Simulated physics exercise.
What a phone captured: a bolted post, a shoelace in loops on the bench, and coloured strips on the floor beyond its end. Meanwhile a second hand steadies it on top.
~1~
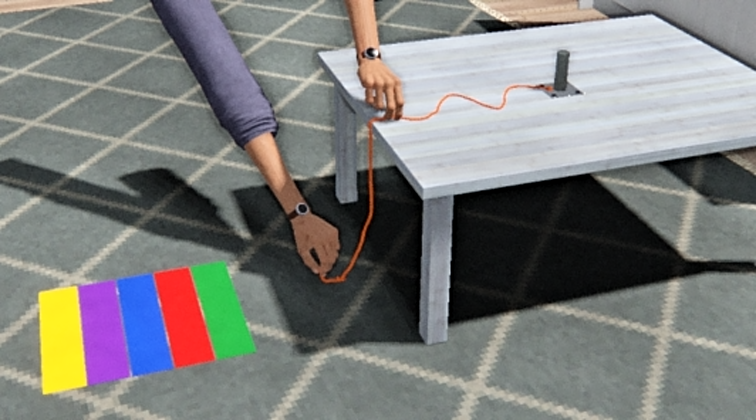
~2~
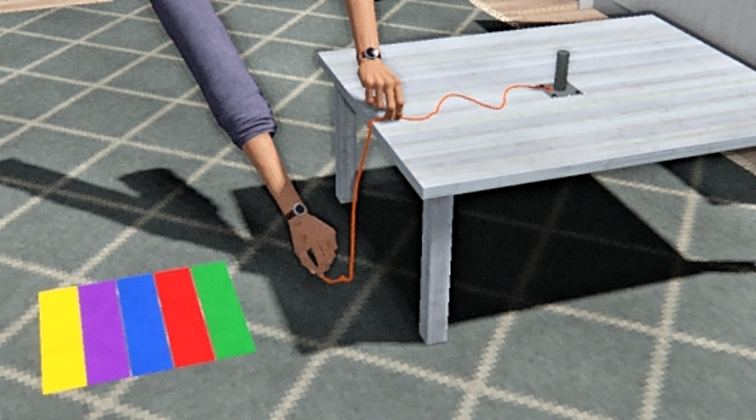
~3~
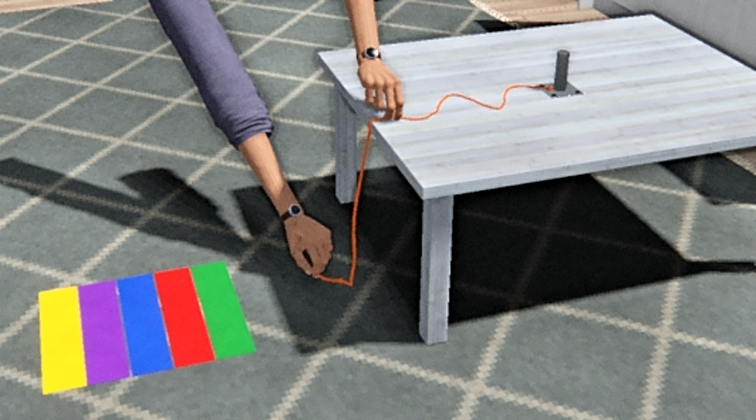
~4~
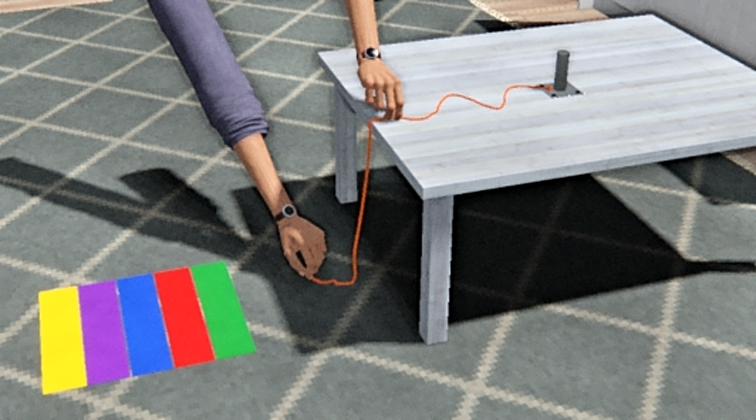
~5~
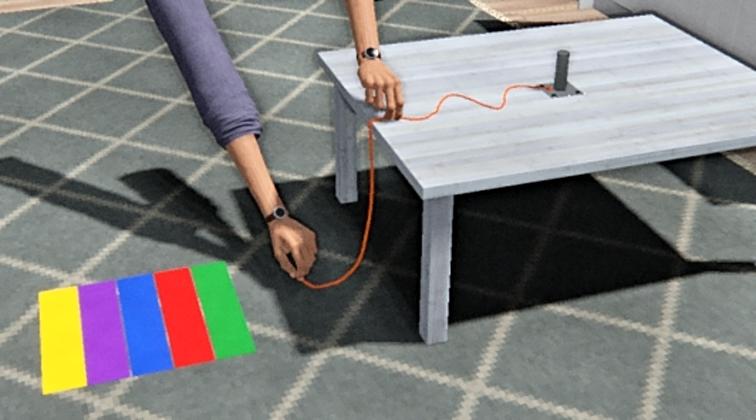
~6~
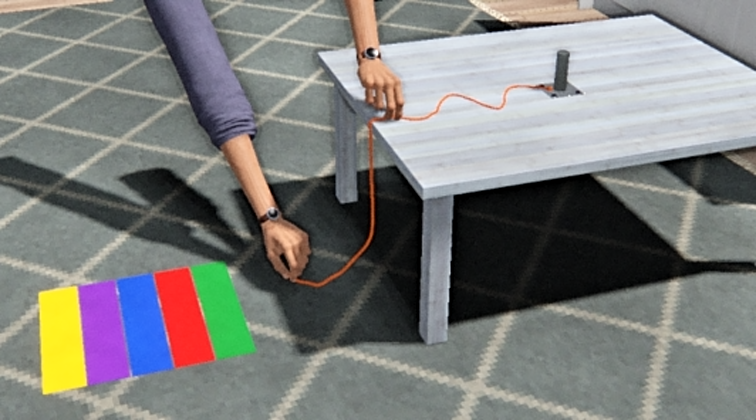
Beside a low table, a hand draws an orange cord's end slowly left toward coloured strips.
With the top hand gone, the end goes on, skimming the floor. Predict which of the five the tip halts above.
I expect it over the purple strip.
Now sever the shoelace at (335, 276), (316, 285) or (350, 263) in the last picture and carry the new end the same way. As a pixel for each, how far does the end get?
Roughly at (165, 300) for the first, (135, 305) for the second and (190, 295) for the third.
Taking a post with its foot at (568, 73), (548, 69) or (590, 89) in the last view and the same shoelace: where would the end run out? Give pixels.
Estimated pixels per try: (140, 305); (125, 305); (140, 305).
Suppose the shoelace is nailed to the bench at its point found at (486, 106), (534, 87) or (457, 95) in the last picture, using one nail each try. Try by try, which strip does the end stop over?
Lab note - strips reached: Blue; purple; red.
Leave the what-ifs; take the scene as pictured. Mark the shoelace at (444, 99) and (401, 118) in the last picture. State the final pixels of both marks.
End: (394, 114) and then (325, 151).
Soon after, end near (174, 297); over red.
Then, end near (129, 306); over blue.
At full stretch, end near (101, 311); over purple. Over purple.
